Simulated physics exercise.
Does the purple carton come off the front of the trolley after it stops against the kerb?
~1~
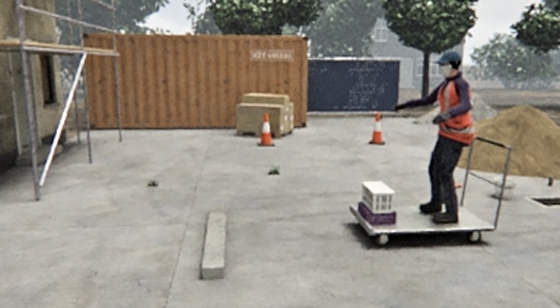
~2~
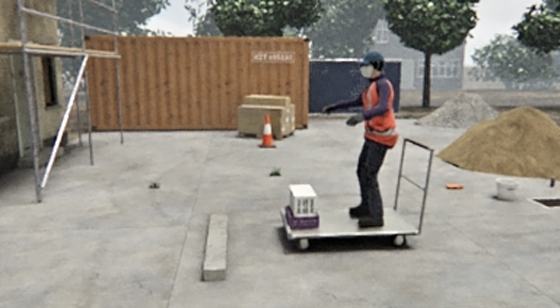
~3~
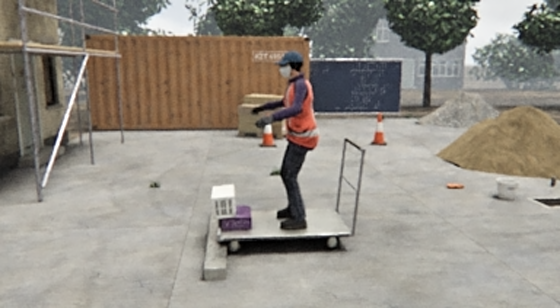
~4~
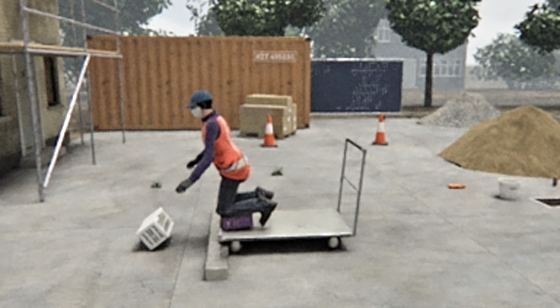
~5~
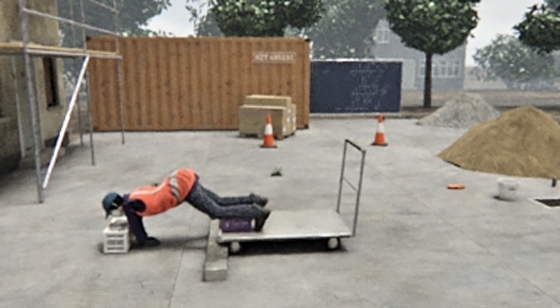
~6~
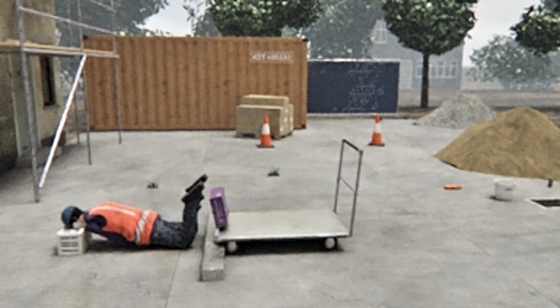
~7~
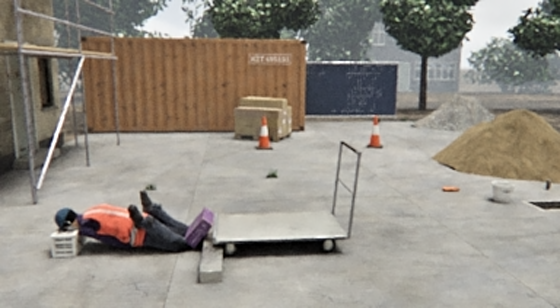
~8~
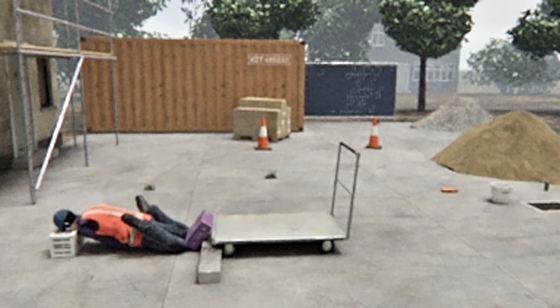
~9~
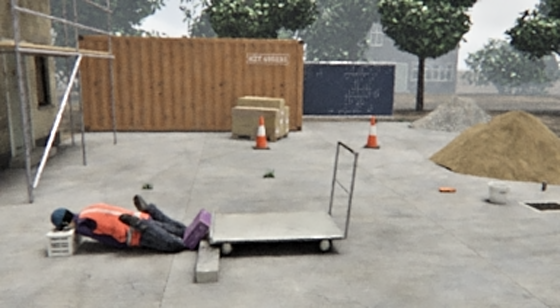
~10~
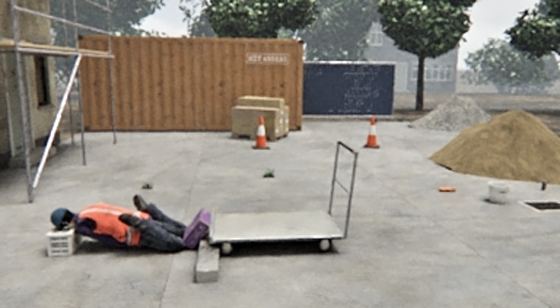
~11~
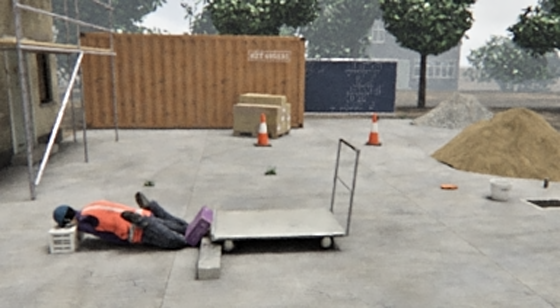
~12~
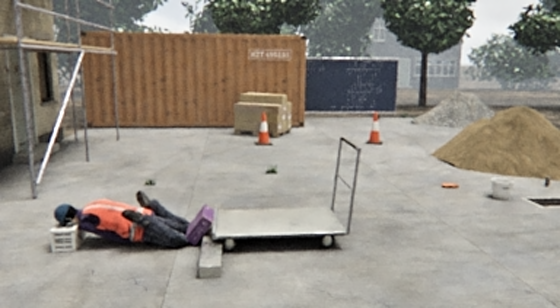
Yes, the purple carton tips over the front edge and ends up off the deck, leaning by the worker's legs.
